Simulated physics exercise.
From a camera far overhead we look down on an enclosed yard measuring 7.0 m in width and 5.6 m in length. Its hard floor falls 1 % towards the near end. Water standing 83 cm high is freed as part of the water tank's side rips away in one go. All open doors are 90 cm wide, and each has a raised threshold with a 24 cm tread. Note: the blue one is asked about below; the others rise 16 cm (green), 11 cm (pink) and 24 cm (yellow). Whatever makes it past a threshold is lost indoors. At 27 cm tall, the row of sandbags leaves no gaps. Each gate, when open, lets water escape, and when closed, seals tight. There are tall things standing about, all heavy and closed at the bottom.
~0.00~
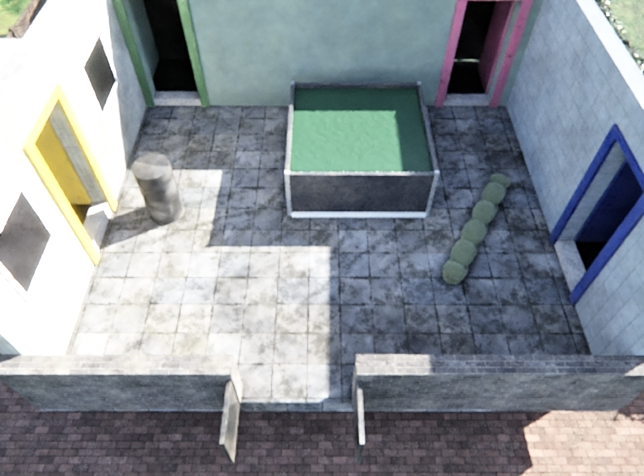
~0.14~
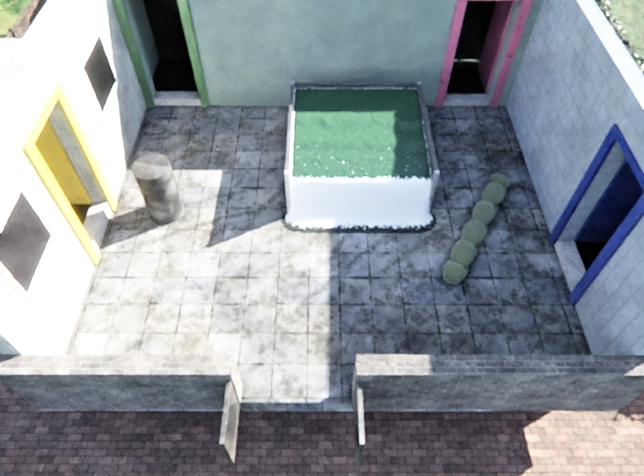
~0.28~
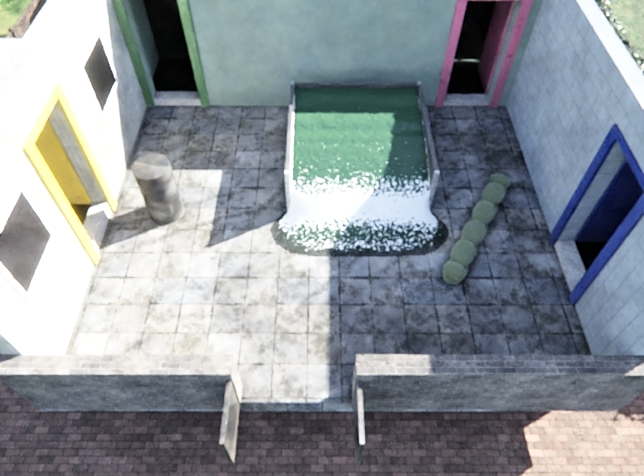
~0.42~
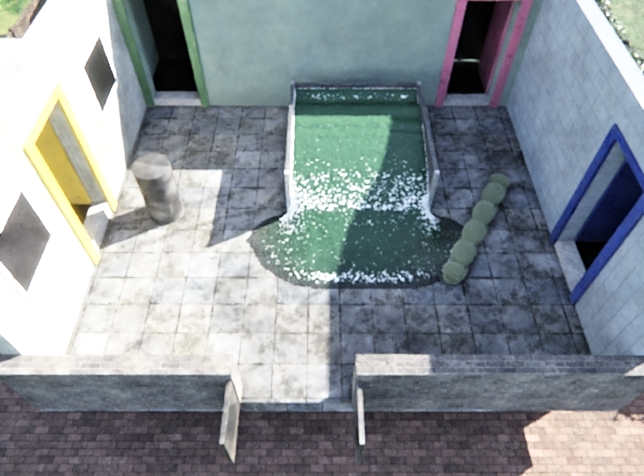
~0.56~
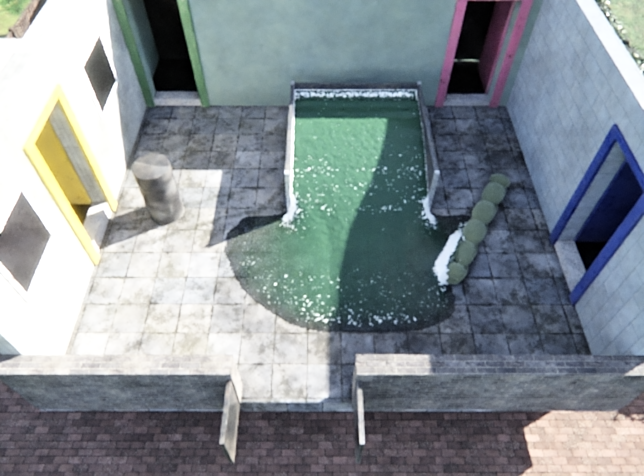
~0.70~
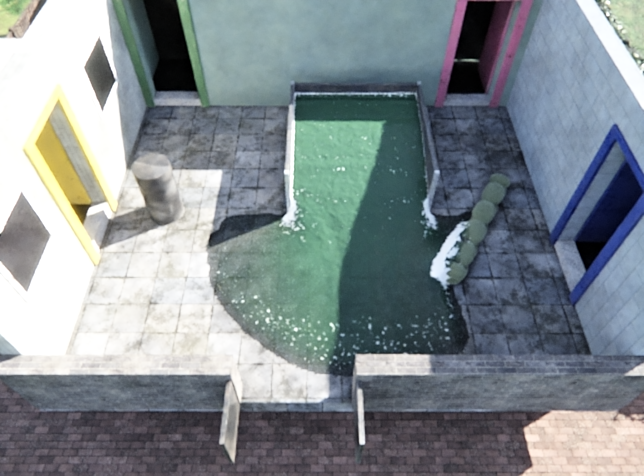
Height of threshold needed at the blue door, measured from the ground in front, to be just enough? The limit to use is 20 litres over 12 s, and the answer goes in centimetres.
Approximately 11.5 cm.
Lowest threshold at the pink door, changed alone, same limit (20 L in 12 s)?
At the pink door it takes roughly 13.0 centimetres.
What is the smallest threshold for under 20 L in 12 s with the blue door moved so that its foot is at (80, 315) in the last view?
14.5 cm.
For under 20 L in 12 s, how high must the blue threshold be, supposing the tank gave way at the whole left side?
At least roughly 12.0 centimetres tall.
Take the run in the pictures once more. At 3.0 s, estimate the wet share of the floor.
I'd say near 55 percent.
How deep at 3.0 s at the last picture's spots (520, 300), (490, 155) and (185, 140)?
Close to 11, 1 and 0 cm, one after the other.
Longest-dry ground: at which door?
I'd say the green door.
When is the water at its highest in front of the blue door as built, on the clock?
Around 7.0 s, give or take.
After 1.4 s water covers 40 % of the floor, deepest (58 cm) near (394, 383); it has not reached the blue door.
After 3.0 s water covers 55 % of the floor, deepest (41 cm) near (591, 384); 15 cm at the blue door, 0 litres in over its 16 cm threshold.
After 12.0 s water covers 95 % of the floor, deepest (12 cm) near (113, 383); 8 cm at the blue door, 2 litres in over its 16 cm threshold.
At the blue door as built, the water arrived by 2.3 s and peaked near 17 cm at 6.8 s.
Run again over the same 12 s with other heights there, 31 litres in over 10.5 cm, 14 litres over 12.5 cm. The limit of 20 litres is kept from about 11.5 cm up.
